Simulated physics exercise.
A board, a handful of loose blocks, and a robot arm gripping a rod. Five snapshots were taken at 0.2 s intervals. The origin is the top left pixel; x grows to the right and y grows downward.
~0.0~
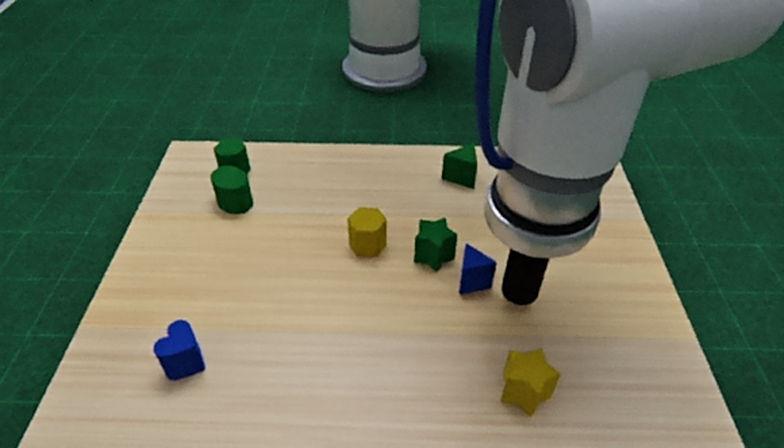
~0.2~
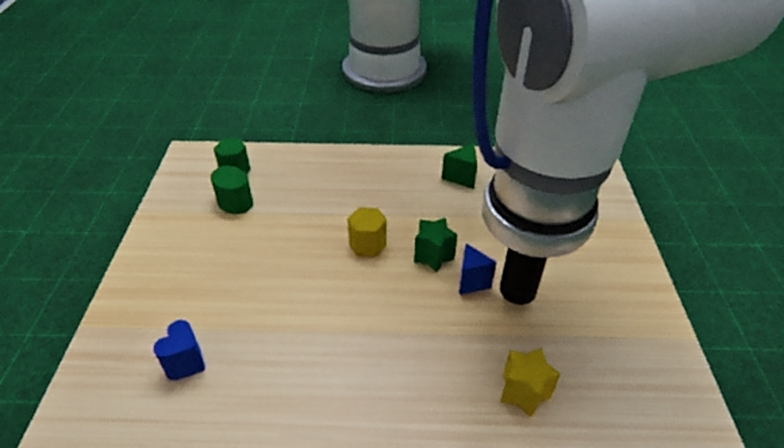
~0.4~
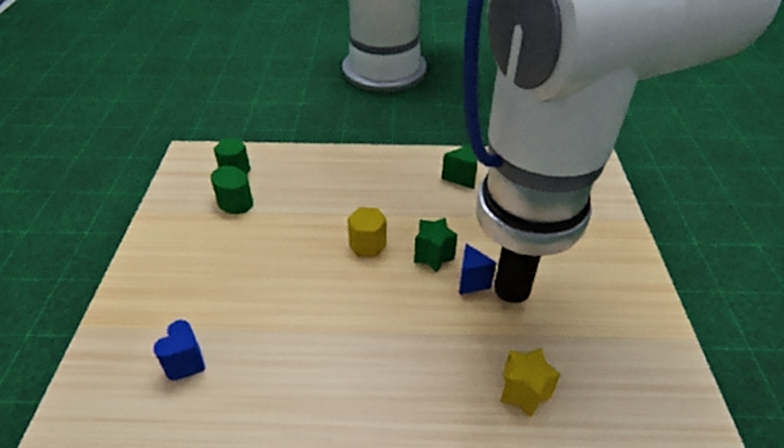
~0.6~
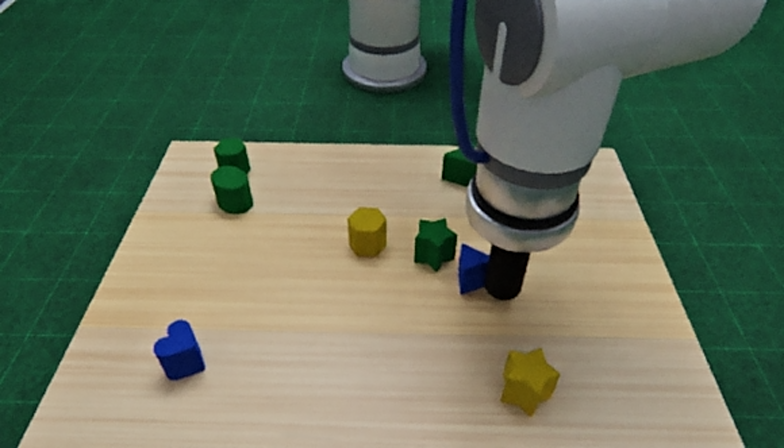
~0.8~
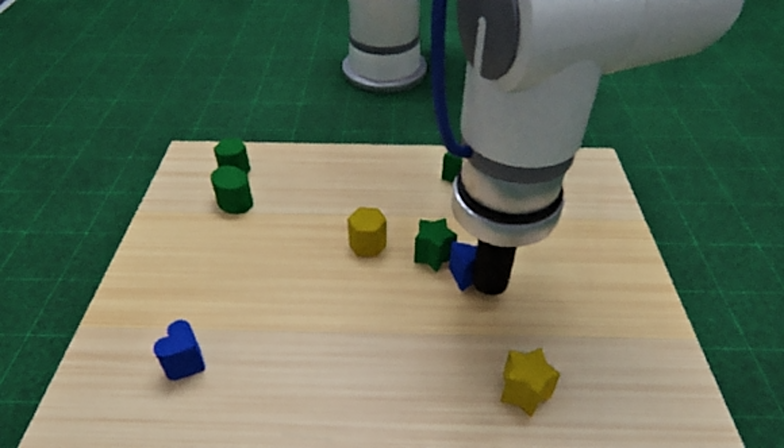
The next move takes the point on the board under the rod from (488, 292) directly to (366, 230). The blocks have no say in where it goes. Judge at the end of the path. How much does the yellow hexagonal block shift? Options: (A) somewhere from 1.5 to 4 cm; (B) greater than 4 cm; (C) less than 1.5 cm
I'll go with A - somewhere from 1.5 to 4 cm.
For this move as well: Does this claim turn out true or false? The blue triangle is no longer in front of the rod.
False.
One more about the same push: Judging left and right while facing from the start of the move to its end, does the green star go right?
I believe so.
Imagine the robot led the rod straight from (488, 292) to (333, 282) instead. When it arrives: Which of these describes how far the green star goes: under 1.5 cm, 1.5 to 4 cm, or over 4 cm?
Band: Under 1.5 cm.
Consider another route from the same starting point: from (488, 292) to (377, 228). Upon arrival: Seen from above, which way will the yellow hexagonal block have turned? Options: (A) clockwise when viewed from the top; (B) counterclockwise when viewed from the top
Choice B: Counterclockwise when viewed from the top.
On the path given first. One third of the way, rod (445, 259); green star (407, 212), turned 35° clockwise; blue triangle (423, 231), turned 15° anticlockwise.
Two thirds of the way, rod (404, 238); yellow hexagonal block (357, 219); green star (394, 193), turned 55° clockwise; blue triangle (383, 210).
At the end, rod (365, 218); yellow hexagonal block (338, 220), turned 15° anticlockwise; green star (390, 187), turned 85° clockwise; blue triangle (347, 191).
